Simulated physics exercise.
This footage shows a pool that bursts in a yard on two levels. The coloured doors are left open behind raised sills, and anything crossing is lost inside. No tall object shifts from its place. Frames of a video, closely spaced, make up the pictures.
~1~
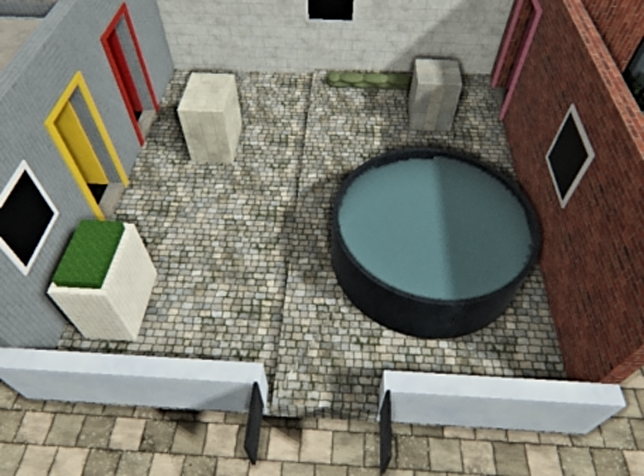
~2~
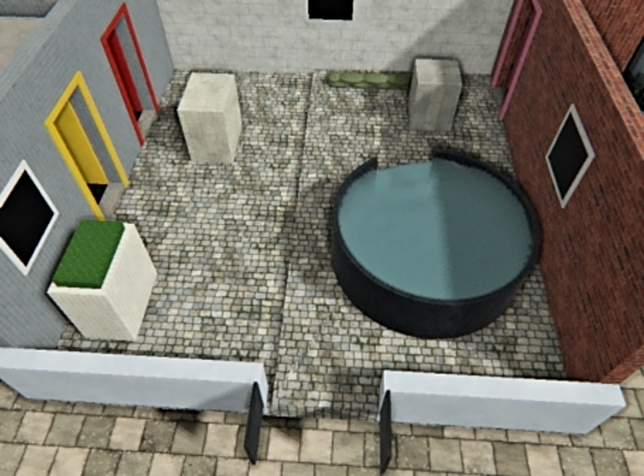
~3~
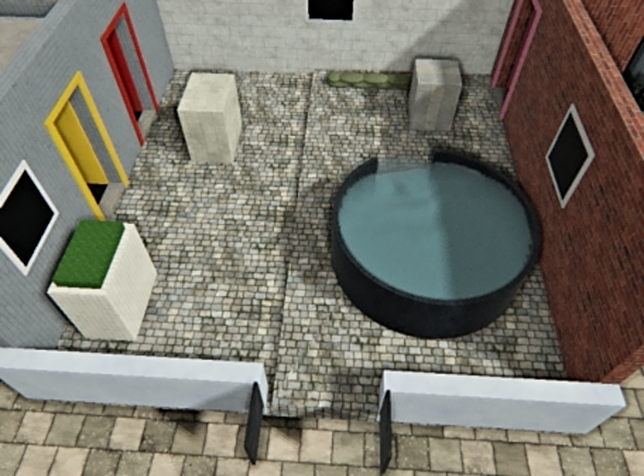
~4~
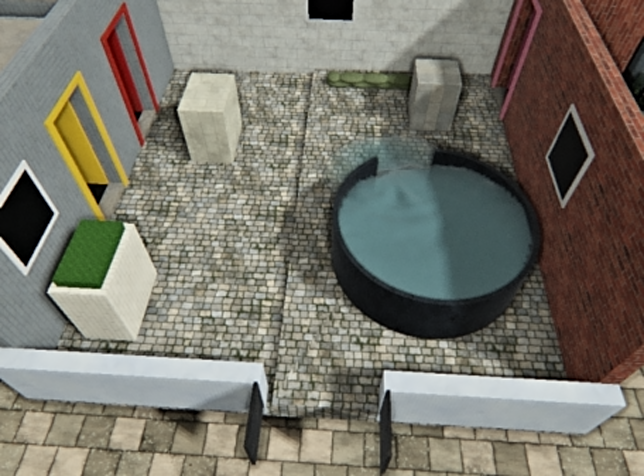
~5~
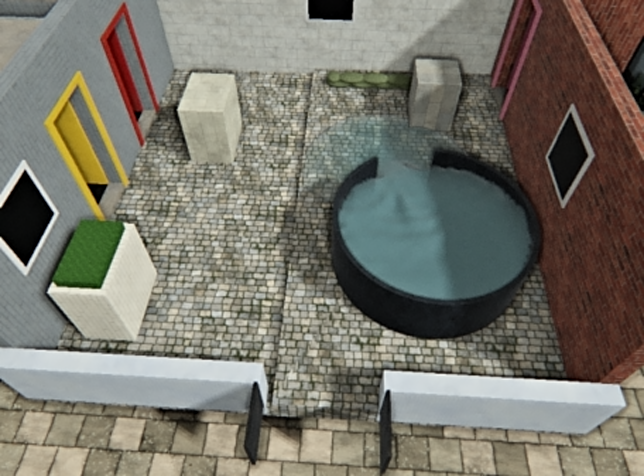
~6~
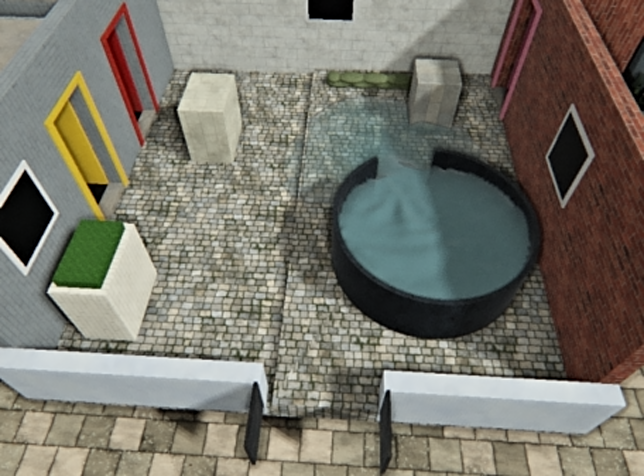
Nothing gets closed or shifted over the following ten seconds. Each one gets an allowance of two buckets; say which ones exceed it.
Going through them: The red door exceeds it; the pink door exceeds it; the yellow door does not exceed it.
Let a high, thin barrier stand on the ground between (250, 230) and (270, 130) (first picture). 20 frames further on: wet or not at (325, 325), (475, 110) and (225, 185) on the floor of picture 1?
The first spot is untouched, the second swamped, the third untouched.
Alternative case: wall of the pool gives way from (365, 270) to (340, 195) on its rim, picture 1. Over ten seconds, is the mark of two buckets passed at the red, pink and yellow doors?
Well, the red door overshoots, the pink door comes up short, and the yellow door overshoots.
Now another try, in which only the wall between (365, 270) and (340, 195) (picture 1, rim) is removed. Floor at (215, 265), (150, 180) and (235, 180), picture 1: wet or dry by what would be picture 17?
Submerged, submerged, submerged.
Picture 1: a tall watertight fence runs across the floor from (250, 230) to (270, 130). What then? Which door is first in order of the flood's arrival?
I'd say the door marked pink is first.
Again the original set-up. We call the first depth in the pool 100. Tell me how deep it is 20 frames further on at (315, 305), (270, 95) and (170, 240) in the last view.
0, 16 and 0 in a hundred, in turn.
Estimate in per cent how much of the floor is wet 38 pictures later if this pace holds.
About 80 per cent.
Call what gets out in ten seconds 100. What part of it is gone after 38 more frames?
About 40 per cent.
A moment on, water covers 30 % of the floor; the red door not reached, the pink door wet at the sill, nothing in, the yellow door not reached.
Next, water covers 45 % of the floor; the red door not reached, the pink door under two buckets in, the yellow door not reached.
Then, water covers 55 % of the floor; the red door wet at the sill, nothing in, the pink door over two buckets in, the yellow door wet at the sill, nothing in.
Later, water covers 80 % of the floor; the red door over two buckets in, the pink door far over two buckets in, the yellow door wet at the sill, nothing in.
In the end, water covers 95 % of the floor; the red door far over two buckets in, the pink door far over two buckets in, the yellow door wet at the sill, nothing in.
